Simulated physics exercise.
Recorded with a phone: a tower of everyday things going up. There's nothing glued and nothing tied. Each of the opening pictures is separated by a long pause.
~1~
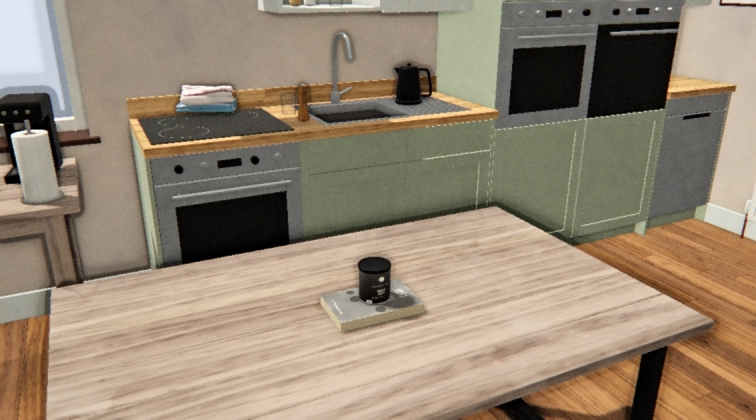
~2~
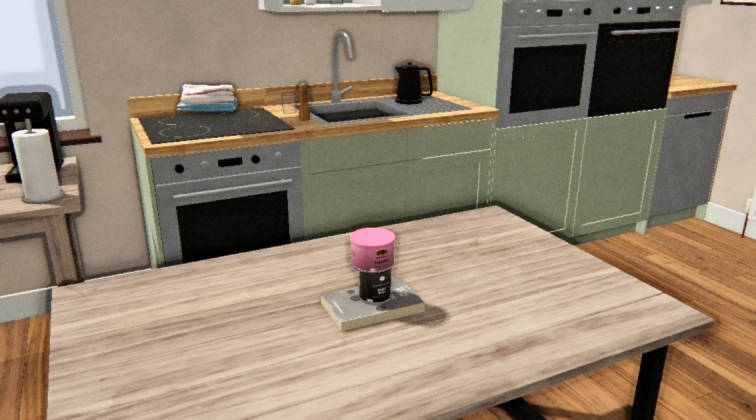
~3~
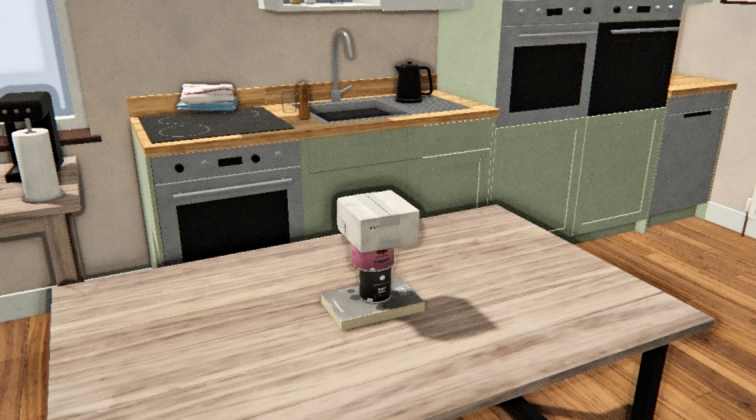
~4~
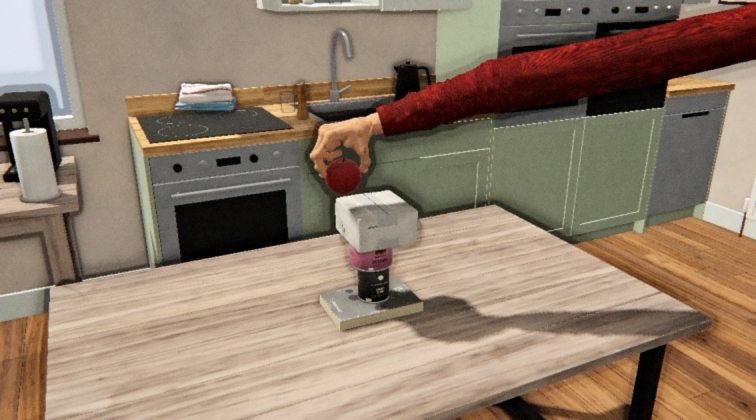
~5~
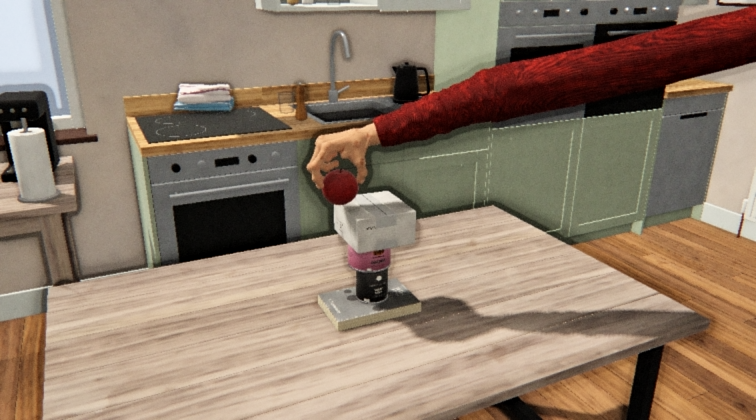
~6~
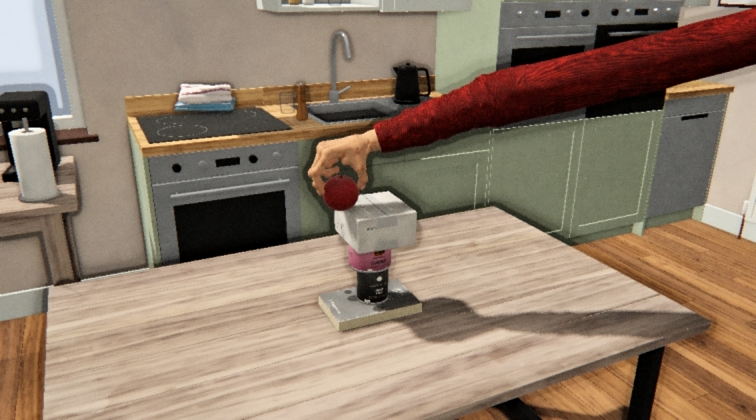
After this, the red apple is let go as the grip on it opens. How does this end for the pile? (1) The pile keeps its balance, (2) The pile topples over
Option 2: The pile topples over.
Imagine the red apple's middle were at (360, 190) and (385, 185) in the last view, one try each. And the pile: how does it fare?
So, in case one it stays steady, and in case two it stays steady.
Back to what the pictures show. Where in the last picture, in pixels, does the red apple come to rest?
I'd say around (278, 315) in the last view.
Then, 0.40 s on from there, red apple now fallen.
Then, 0.50 s on from there, things are still on the move.
In the end, fallen, red apple; the other 4 unmoved. At the end, from the last picture's camera, red apple near (278, 315). The pile comes apart.
